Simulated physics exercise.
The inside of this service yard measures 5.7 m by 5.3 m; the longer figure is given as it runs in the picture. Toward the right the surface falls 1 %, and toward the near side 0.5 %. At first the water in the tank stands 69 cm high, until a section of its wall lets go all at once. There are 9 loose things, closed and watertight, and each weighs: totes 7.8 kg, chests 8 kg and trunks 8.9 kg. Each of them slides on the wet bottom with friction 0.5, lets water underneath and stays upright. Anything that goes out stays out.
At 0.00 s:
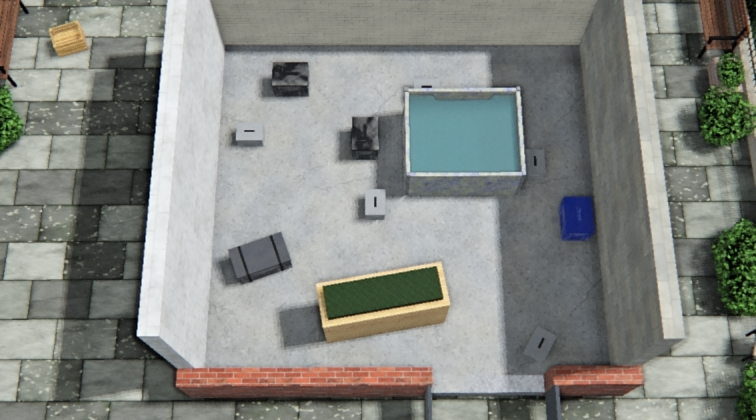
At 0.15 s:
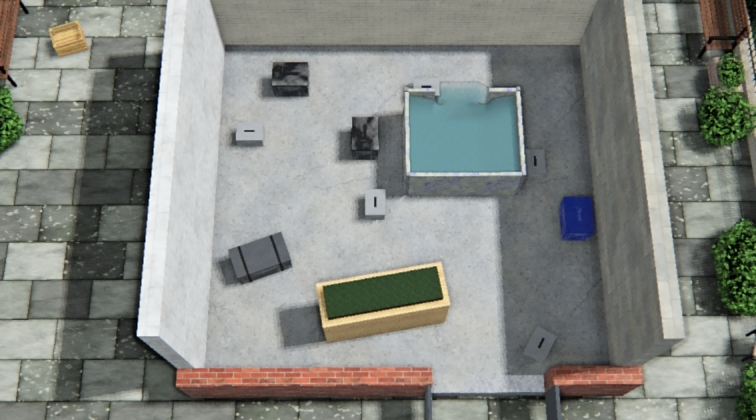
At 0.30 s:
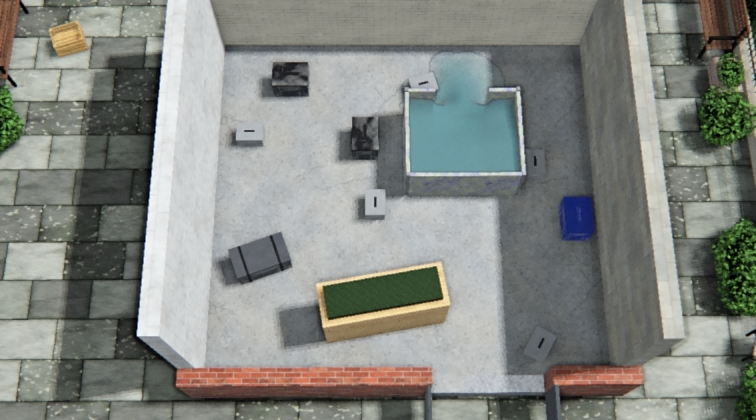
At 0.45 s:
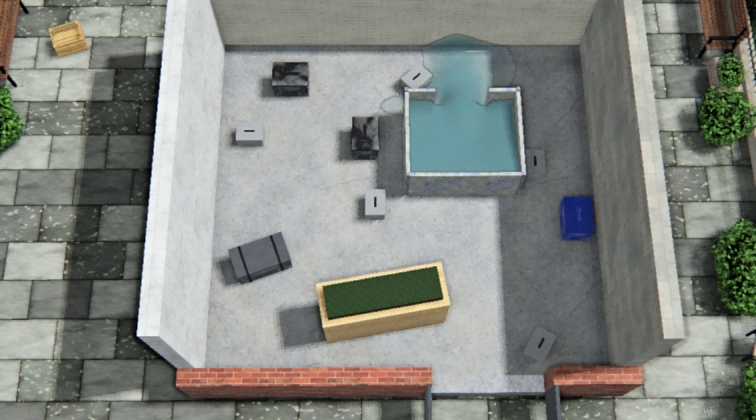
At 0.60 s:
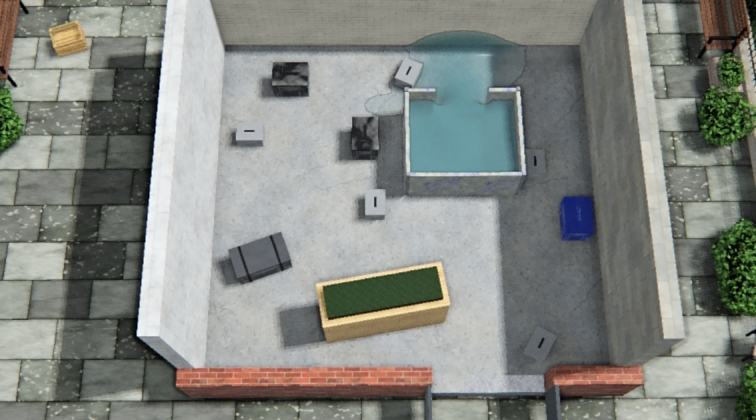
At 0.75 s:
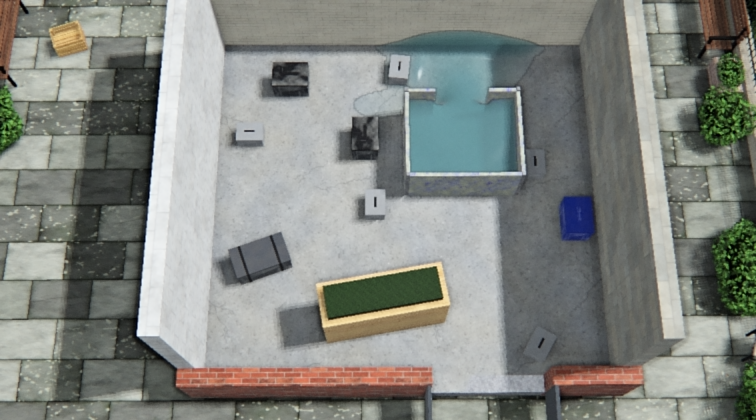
A walled yard held a tank of water, a planter and scattered boxes; water poured out through the tank's back side, spread along the rear wall, and pushed one small grey box leftward.
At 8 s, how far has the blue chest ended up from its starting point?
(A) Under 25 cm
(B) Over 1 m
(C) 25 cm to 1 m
Over 1 m (B).
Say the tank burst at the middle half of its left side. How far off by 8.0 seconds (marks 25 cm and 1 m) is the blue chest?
Result: Blue chest essentially stationary.
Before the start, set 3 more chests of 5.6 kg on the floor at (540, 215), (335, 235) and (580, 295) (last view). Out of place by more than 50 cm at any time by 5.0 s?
Going one by one: Too far, not far enough, too far.
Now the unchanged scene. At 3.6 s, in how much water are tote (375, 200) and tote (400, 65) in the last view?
Close to 0 and 3 centimetres.
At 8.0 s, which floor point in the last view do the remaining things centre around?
Near (380, 266).
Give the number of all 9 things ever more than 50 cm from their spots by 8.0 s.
Total: 7.
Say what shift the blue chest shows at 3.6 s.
Displacement near 200 cm.
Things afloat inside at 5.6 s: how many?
The count is 1.
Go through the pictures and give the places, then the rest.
The blue chest at (579, 214) rests on the ground; water covers 2.1 m2; 0 of 9 have shifted, in the first picture.
The blue chest at (579, 214), on the bottom; water covers 2.6 m2; 0 of 9 have shifted, in the second picture.
The blue chest at (579, 214), on the bottom; water covers 3.2 m2; 1 of 9 have shifted, in the third picture.
The blue chest at (579, 214), on the bottom; 3.8 m2 under water; 1 of 9 have shifted, in the fourth picture.
The blue chest at (579, 214) rests on the ground; water covers 4.1 m2; 1 of 9 have shifted, in the fifth picture.
The blue chest at (579, 214) rests on the ground; 4.5 m2 under water; 1 of 9 have shifted, in the sixth picture.
After 1.6 s the blue chest is near (579, 214), 0.0 m from its start, aground; 0 of 9 are out; 0 afloat.
After 3.6 s the blue chest is near (574, 339), 1.8 m from its start, afloat; 0 of 9 are out; 2 afloat.
After 5.6 s the blue chest is near (487, 341), 2.3 m from its start, afloat; 0 of 9 are out; 1 afloat.
After 8.0 s the blue chest is near (380, 347), 3.5 m from its start, afloat; 0 of 9 are out; 3 afloat.
